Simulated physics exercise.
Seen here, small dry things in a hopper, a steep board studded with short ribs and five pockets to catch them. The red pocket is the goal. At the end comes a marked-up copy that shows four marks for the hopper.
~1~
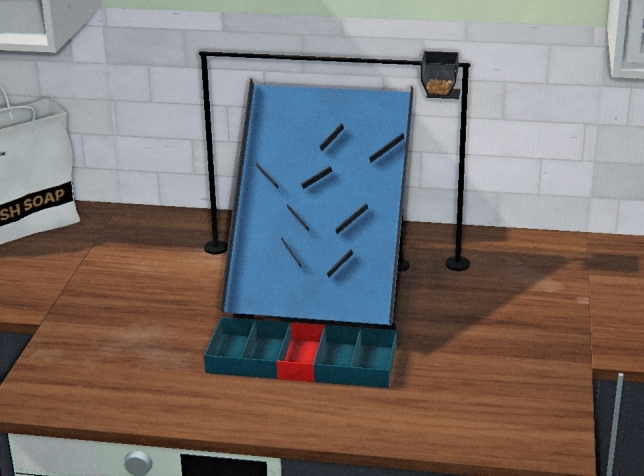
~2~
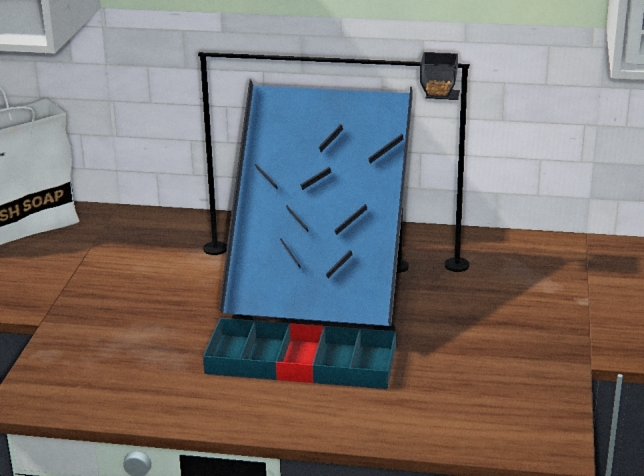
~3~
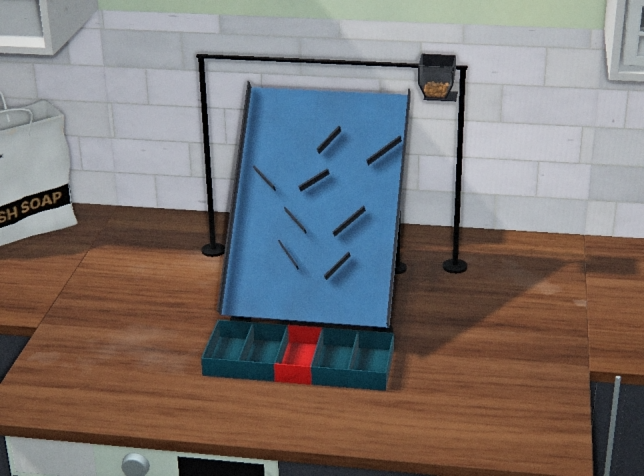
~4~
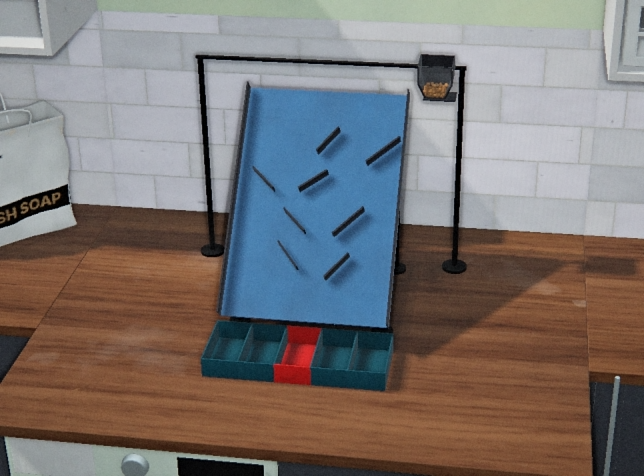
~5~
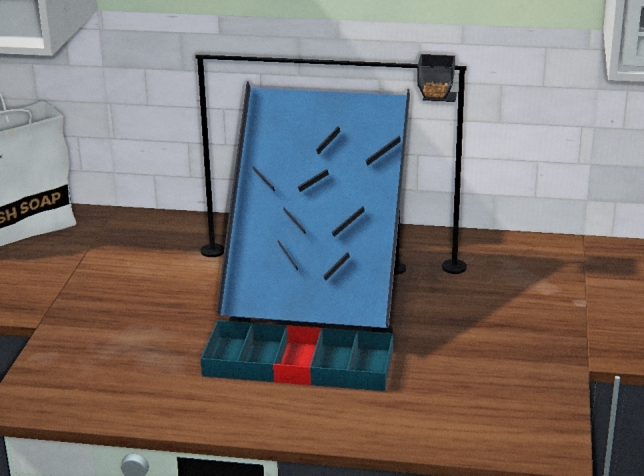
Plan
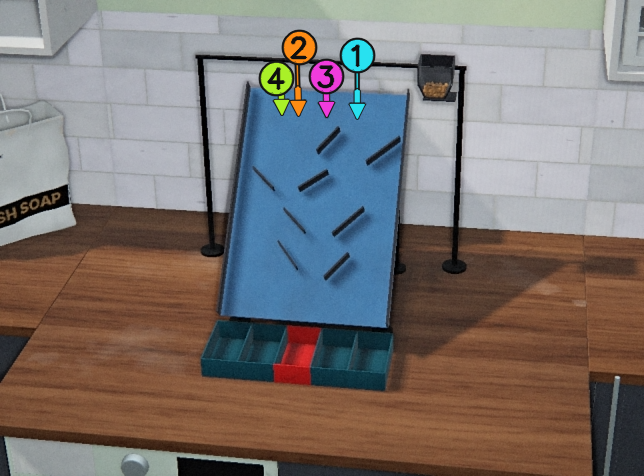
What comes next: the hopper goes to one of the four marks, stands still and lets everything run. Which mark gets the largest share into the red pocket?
The answer is mark 1.
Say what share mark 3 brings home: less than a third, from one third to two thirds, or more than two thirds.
Mark 3 gives less than a third.
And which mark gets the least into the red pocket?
The answer is 3.
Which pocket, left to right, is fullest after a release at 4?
It is the third one.
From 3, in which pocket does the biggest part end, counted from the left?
The first from the left.
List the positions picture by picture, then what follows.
The first frame shows hopper (439, 89), roasted chickpeas, door shut.
The second frame shows ribs (319, 147) to (341, 124), (369, 159) to (402, 134), (255, 164) to (275, 185).
The third frame shows ribs (299, 187) to (328, 169), (284, 207) to (305, 229), (333, 232) to (364, 206).
The fourth frame shows ribs (278, 241) to (296, 266), (324, 277) to (348, 252).
The fifth frame shows red pocket (292, 373), number 3 of 5 from the left.
On the marked copy, mark 1 meets the board at (357, 113); mark 2 meets the board at (298, 110); mark 3 meets the board at (326, 111); mark 4 meets the board at (281, 109).
With 1, almost all in the red pocket, about a tenth in other pockets.
With 2, roughly a third in the red pocket, roughly two thirds in other pockets.
With 3, about a tenth in the red pocket, the larger part in other pockets.
With 4, roughly half in the red pocket, roughly half in other pockets.
